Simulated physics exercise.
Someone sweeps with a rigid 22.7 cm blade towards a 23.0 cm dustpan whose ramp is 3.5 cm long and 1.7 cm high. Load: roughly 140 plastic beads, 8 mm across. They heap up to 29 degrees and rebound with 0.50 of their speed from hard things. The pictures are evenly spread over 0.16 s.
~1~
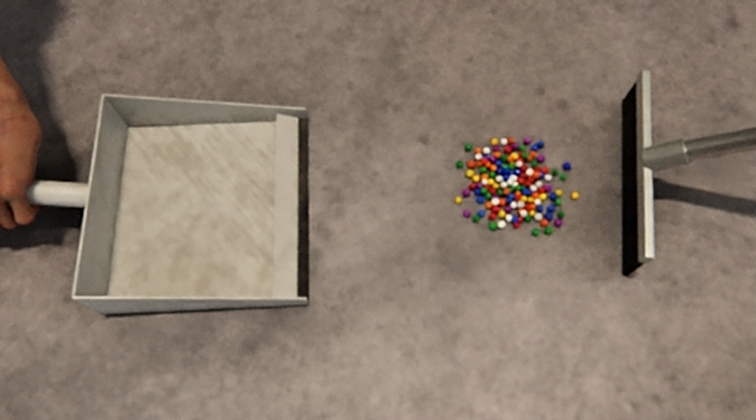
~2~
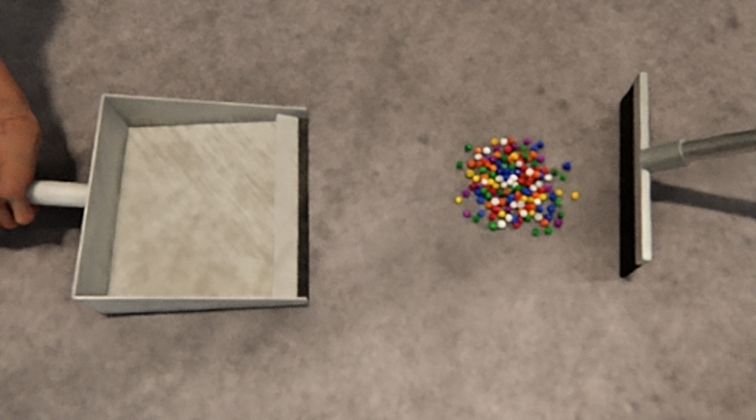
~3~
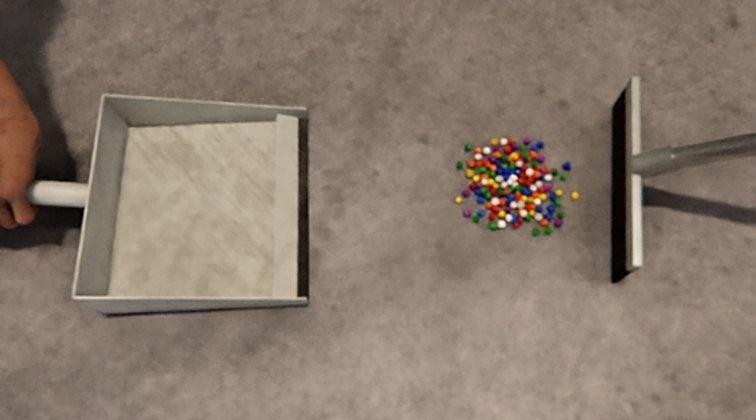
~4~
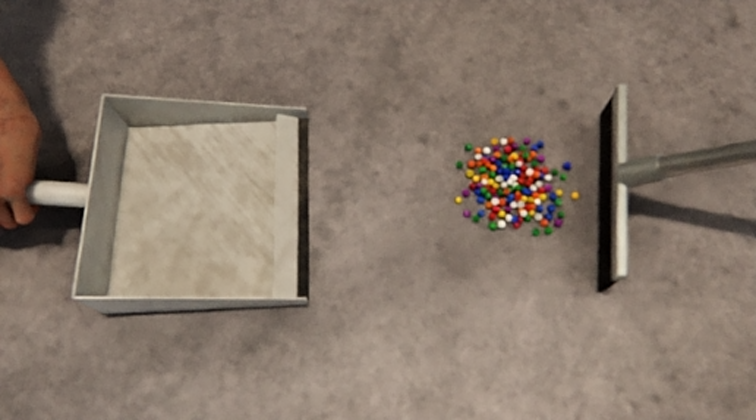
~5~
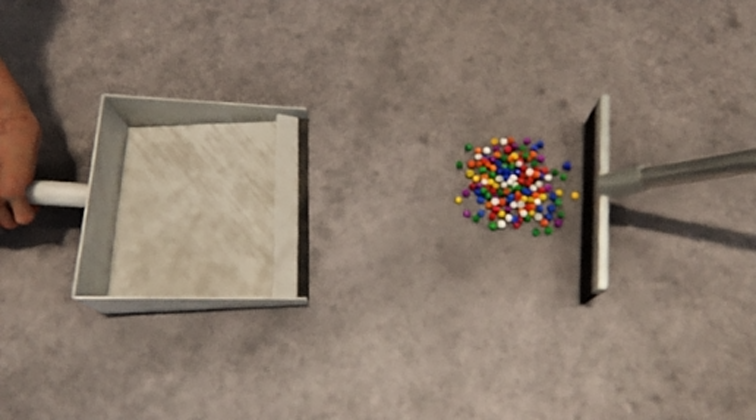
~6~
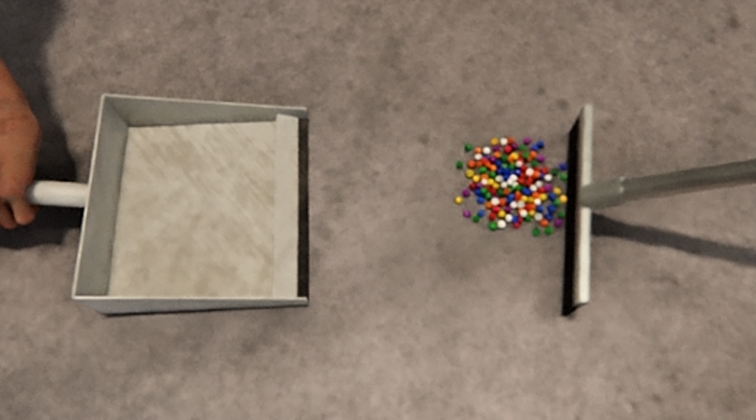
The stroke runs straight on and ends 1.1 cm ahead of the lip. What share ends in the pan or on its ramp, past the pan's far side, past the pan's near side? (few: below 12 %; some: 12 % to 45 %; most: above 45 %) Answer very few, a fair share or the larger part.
Pan very few, far side very few, near side very few.
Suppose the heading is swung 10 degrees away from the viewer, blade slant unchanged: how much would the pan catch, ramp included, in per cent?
Then about 10 per cent.
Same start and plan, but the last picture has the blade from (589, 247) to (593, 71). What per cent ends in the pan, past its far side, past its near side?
Pan 15, far 25, near 0.
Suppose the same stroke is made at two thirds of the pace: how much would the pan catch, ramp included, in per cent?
Then about 0 per cent.
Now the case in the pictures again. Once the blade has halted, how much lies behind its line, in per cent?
Roughly 50 per cent.
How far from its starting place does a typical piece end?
Roughly 16 cm.
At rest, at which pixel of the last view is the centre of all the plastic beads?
Around (373, 189).
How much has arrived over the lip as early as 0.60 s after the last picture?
Near 10 per cent so far.
Then, 0.20 s after the last picture, middle of the blade 17 cm from the lip; 0 % over the lip, far side 0 %, near side 0 %.
Then, 0.34 s after the last picture, middle of the blade 7 cm from the lip; 0 % over the lip, far side 0 %, near side 0 %.
Then, 0.60 s after the last picture, middle of the blade 3 cm from the lip; 10 % over the lip, far side 0 %, near side 5 %.
In the end, pan 5 %, far side 0 %, near side 5 %, in front of the lip or behind the blade 85 %.
